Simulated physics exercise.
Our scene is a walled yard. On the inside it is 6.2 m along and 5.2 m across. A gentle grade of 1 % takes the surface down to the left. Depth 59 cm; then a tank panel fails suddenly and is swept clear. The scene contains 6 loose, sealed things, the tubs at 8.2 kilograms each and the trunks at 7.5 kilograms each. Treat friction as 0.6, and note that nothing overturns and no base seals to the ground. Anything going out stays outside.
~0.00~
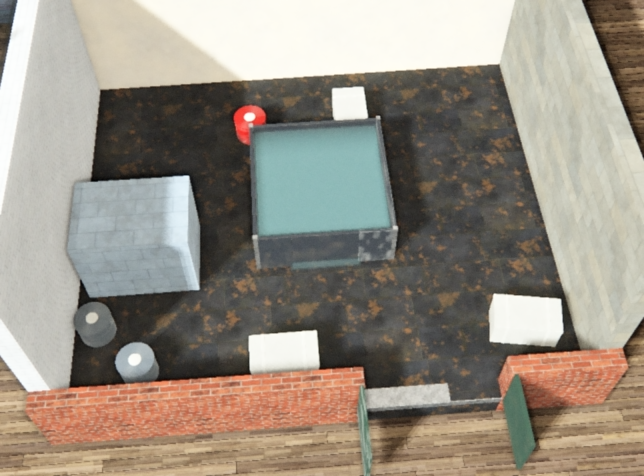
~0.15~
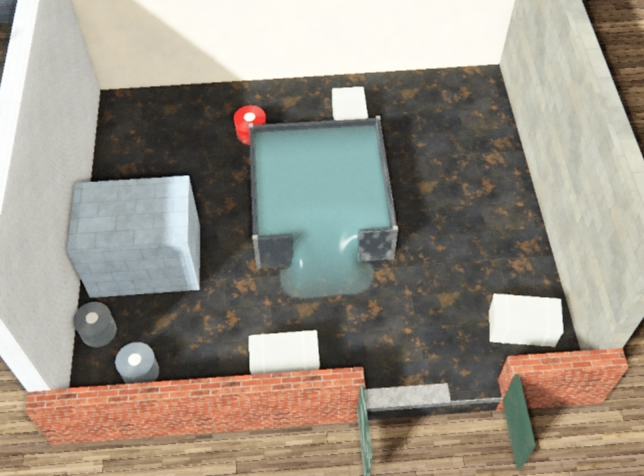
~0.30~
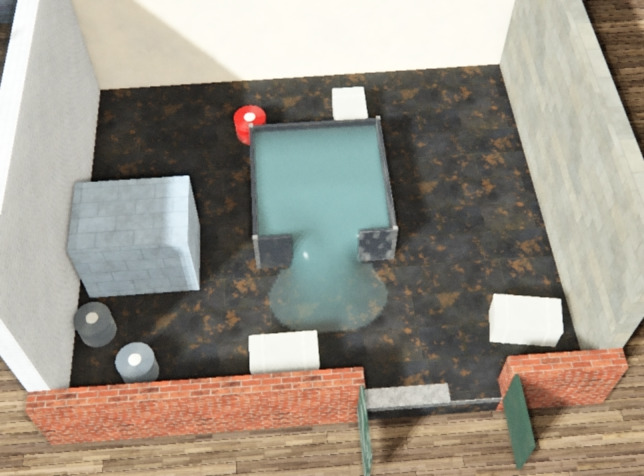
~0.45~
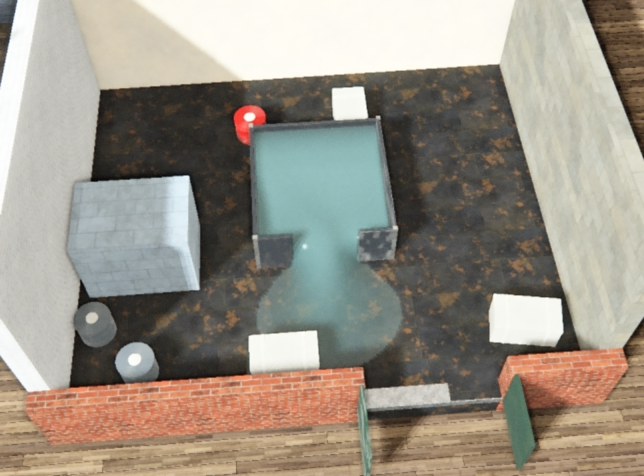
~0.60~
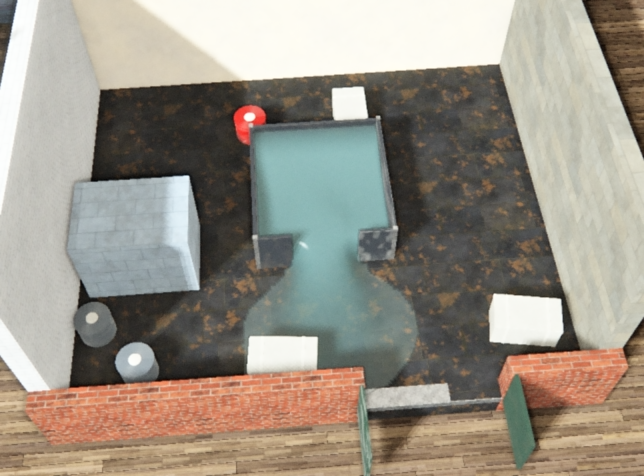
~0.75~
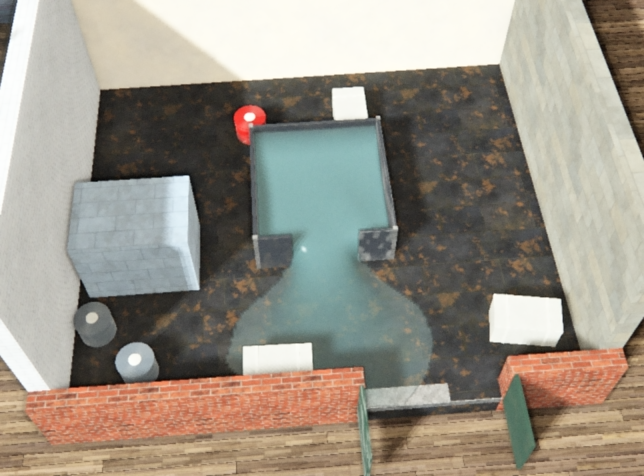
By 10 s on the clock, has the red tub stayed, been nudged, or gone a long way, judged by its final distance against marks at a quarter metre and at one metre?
It scarcely budges.
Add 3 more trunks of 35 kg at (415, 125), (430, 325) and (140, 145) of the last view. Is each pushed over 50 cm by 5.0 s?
Order as asked - not as far, not as far, not as far.
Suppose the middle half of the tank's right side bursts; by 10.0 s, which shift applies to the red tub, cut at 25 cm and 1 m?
With that failure, the red tub lands a long way off.
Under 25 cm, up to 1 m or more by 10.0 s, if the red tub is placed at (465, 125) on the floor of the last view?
By that time it keeps its spot.
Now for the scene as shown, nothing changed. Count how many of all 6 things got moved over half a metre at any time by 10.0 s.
That adds up to 3.
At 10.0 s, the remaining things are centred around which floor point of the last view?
I'd say about (264, 240) in the last view.
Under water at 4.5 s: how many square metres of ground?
Around 16 m2 of it.
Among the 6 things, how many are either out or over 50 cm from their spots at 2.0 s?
The number comes to 1.
After 2.0 s the red tub is near (250, 117), 0.0 m from its start, aground; 0 of 6 are out; 1 afloat.
After 4.5 s the red tub is near (250, 117), 0.0 m from its start, aground; 0 of 6 are out; 3 afloat.
After 7.0 s the red tub is near (250, 117), 0.0 m from its start, aground; 0 of 6 are out; 3 afloat.
After 10.0 s the red tub is near (250, 117), 0.0 m from its start, aground; 0 of 6 are out; 3 afloat.
